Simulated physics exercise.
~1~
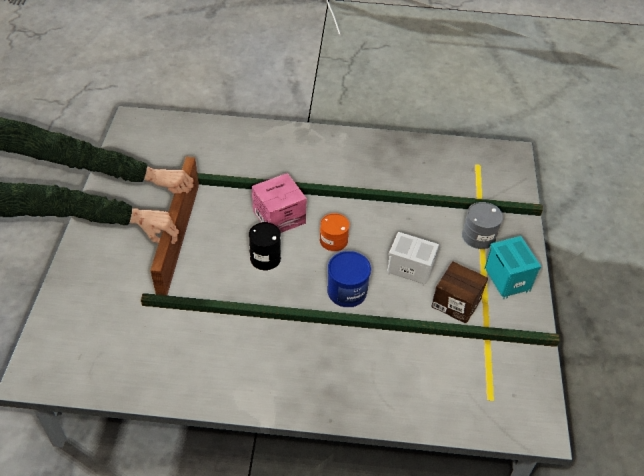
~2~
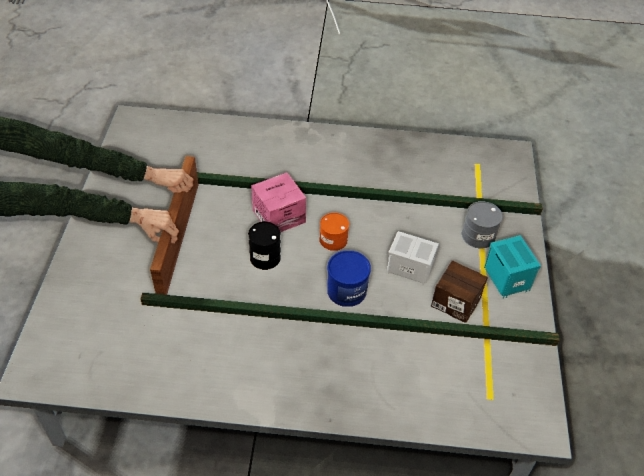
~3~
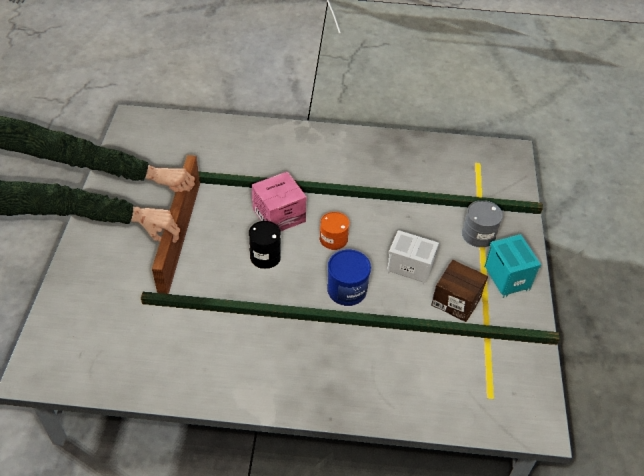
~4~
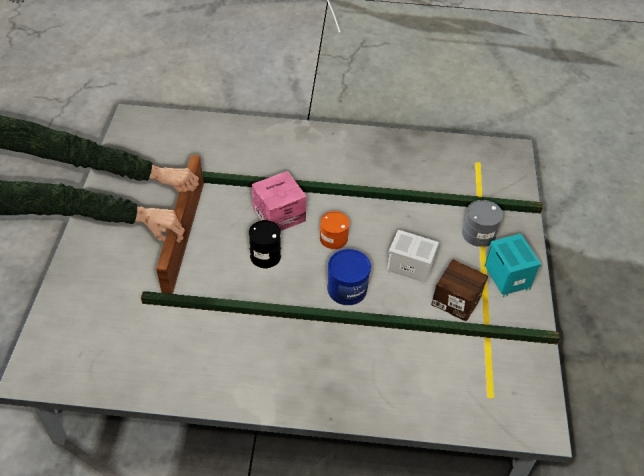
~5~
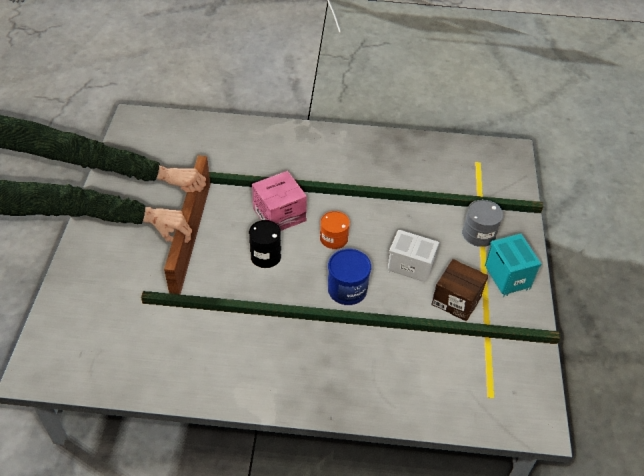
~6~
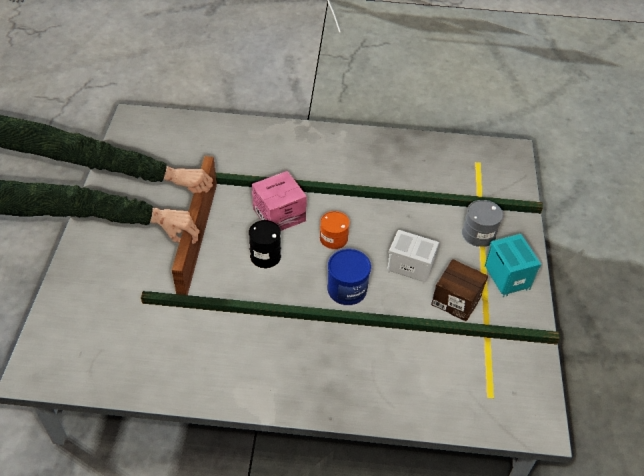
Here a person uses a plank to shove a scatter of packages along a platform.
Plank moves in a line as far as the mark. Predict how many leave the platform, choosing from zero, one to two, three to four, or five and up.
The count is one to two.
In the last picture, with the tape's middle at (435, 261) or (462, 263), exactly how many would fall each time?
The ground gets 0 in the first try and 0 in the second.
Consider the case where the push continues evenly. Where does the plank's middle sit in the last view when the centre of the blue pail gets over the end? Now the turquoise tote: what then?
Its middle is about (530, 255) and about (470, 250).
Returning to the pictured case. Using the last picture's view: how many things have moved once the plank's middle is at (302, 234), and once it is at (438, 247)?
Tally: First 3; then 8.
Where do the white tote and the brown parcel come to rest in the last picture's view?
In the last picture the first middle sits at (531, 257) and the other at (546, 292).
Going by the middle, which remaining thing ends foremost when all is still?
That's the grey canister.
A little later, none off yet; turquoise tote at rest near (511, 266); grey canister at rest near (482, 224); brown parcel at rest near (459, 290).
Next, none off yet; turquoise tote shifted a little near (524, 261); grey canister shifted a little near (489, 224); brown parcel shifted about its own width near (498, 293).
When it is over, the number that fall off is one or two; down, turquoise tote.
